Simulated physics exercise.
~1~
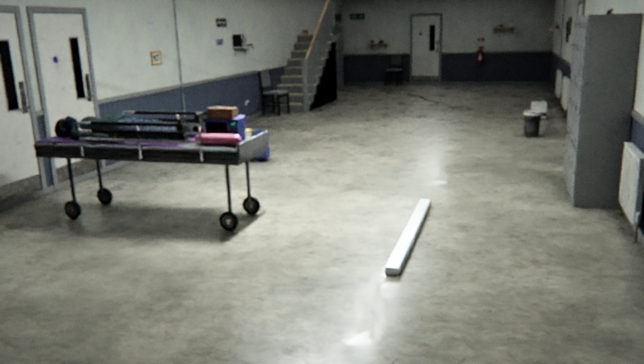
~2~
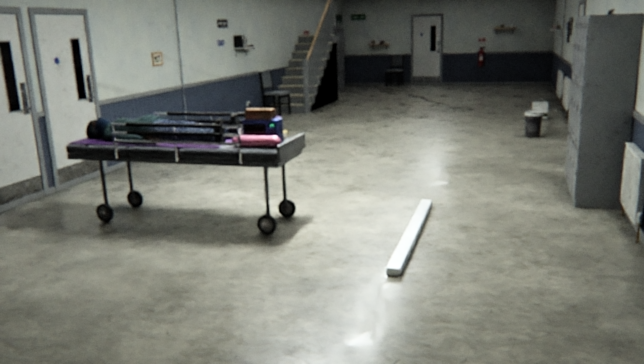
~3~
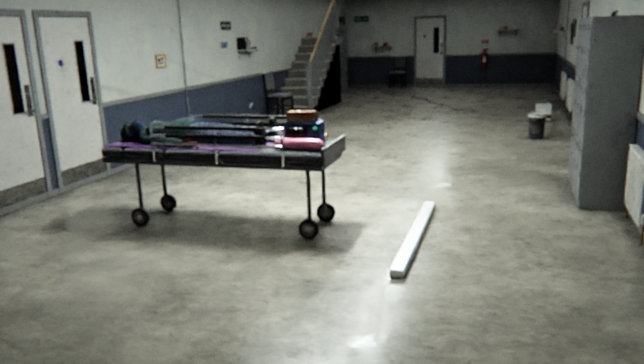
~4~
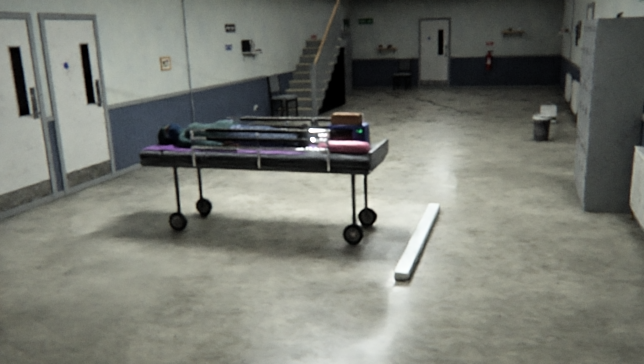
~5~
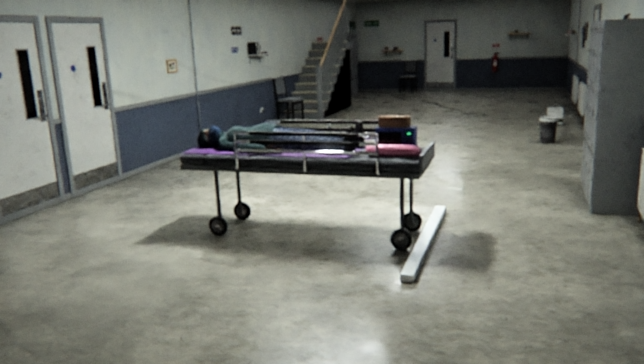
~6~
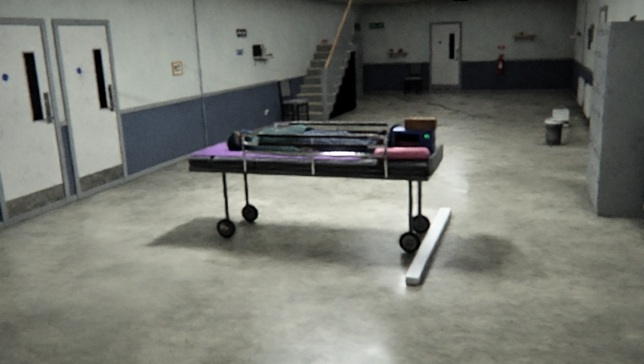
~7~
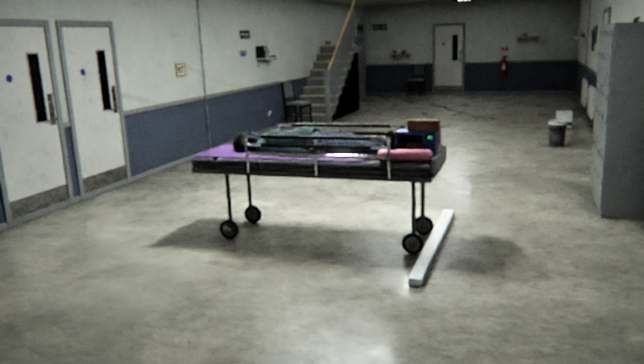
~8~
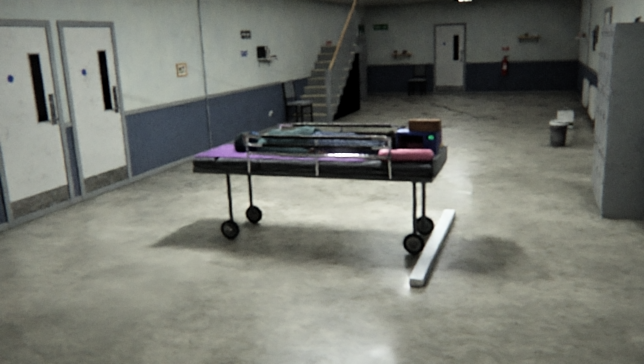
A wheeled stretcher rolls from the left across a worn grey hall, seen from slightly above and side-on, with white doors at left, stairs behind and a grey cabinet at right. It carries a limp, dark figure lying flat on a purple sheet, with a small brown box, a blue monitor and a pink item grouped at the right end. The view pans slightly left as the stretcher nears a pale sill lying on the floor. Its front wheels meet the sill and it halts, staying level. The figure shifts slightly rightward, then everything rests, with the box, monitor and pink item still aboard.
